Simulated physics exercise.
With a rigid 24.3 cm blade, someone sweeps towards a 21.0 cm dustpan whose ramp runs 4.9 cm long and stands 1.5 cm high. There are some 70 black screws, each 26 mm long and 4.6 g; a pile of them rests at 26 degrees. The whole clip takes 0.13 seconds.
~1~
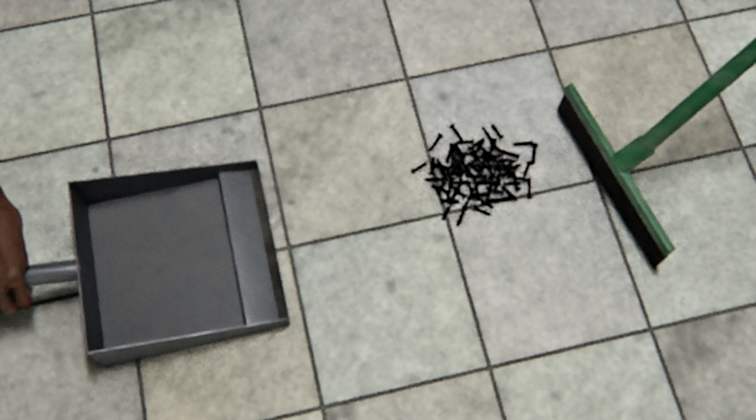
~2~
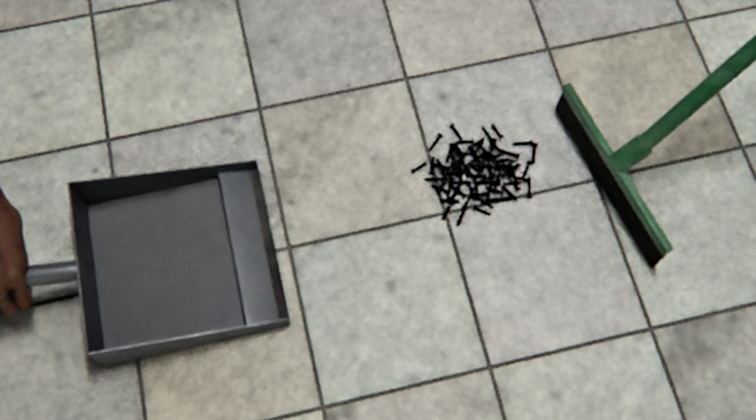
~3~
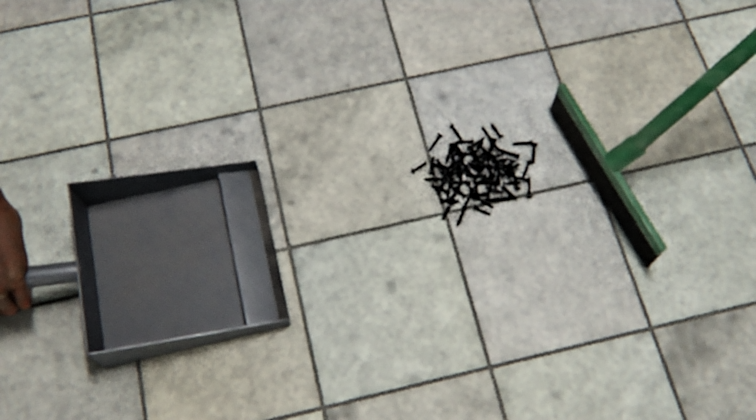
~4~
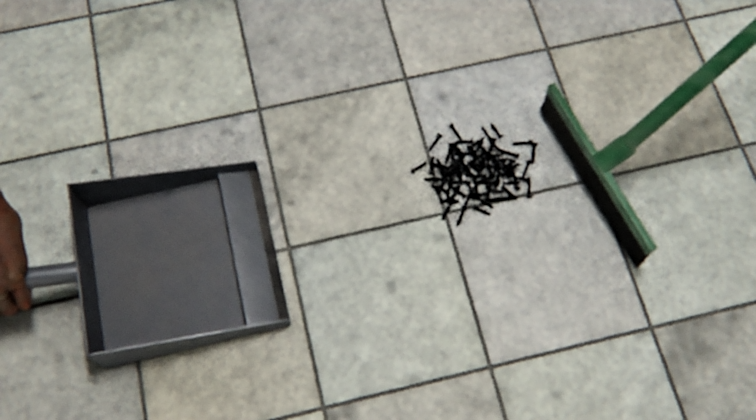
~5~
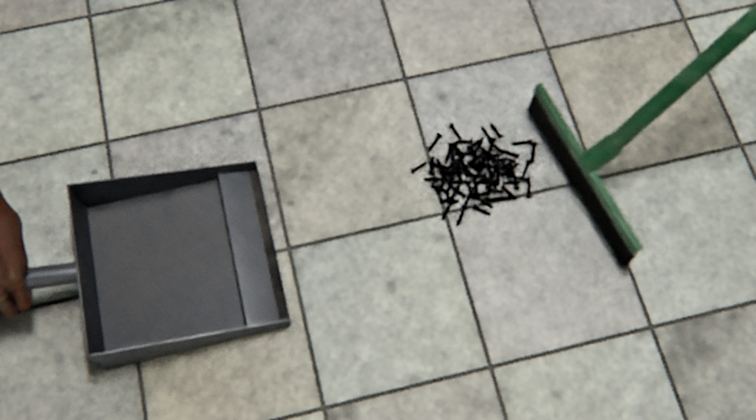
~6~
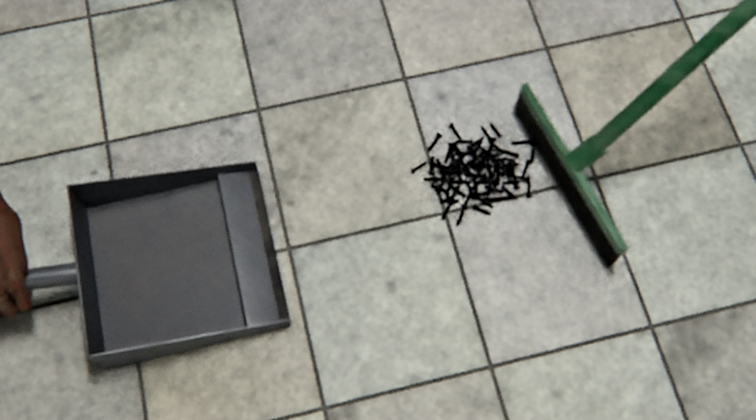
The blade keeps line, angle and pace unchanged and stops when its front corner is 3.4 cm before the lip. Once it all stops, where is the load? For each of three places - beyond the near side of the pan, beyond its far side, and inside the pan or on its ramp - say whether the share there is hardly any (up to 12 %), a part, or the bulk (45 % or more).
Near side: Hardly any, far side: A part, pan: Hardly any.
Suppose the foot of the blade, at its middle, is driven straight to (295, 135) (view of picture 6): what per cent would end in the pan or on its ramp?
Close to 0 in a hundred.
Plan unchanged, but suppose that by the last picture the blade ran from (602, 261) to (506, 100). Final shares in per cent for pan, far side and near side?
Pan 25 % / far 10 % / near 5 %.
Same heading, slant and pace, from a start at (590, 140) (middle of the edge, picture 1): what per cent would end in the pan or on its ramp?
Roughly 5 percent, ramp included.
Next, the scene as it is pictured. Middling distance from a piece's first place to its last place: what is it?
I'd say close to 26 cm.
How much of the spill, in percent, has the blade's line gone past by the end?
Estimate: Near 0 %.
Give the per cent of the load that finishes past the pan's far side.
Roughly 25 per cent.
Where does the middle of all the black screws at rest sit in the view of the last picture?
In the last view, approximately (278, 197).
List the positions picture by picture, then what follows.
The first frame shows blade from (668, 251) to (569, 91), moved 0.0 cm, 0 of the pieces shifted so far; middle of the pieces at (477, 166); pan at (170, 266).
The second frame shows blade from (666, 250) to (567, 91), moved 0.2 cm, 0 of the pieces shifted so far; middle of the pieces at (476, 166).
The third frame shows blade from (660, 250) to (561, 91), moved 0.9 cm, 0 of the pieces shifted so far; middle of the pieces at (476, 166).
The fourth frame shows blade from (650, 250) to (551, 91), moved 2.1 cm, 0 of the pieces shifted so far; middle of the pieces at (476, 165).
The fifth frame shows blade from (636, 250) to (538, 91), moved 3.7 cm, 0 of the pieces shifted so far; middle of the pieces at (476, 165).
The sixth frame shows blade from (621, 250) to (524, 91), moved 5.5 cm, 0 of the pieces shifted so far; middle of the pieces at (476, 165); pan at (170, 269).
Then, 0.24 s after the last picture, middle of the blade 22 cm from the lip; 0 % over the lip, far side 10 %, near side 0 %.
Then, 0.40 s after the last picture, middle of the blade 11 cm from the lip; 0 % over the lip, far side 15 %, near side 0 %.
Then, 0.69 s after the last picture, middle of the blade 6 cm from the lip; 0 % over the lip, far side 25 %, near side 0 %.
In the end, near side 0 %, far side 25 %, pan 0 %, in front of the lip or behind the blade 75 %.
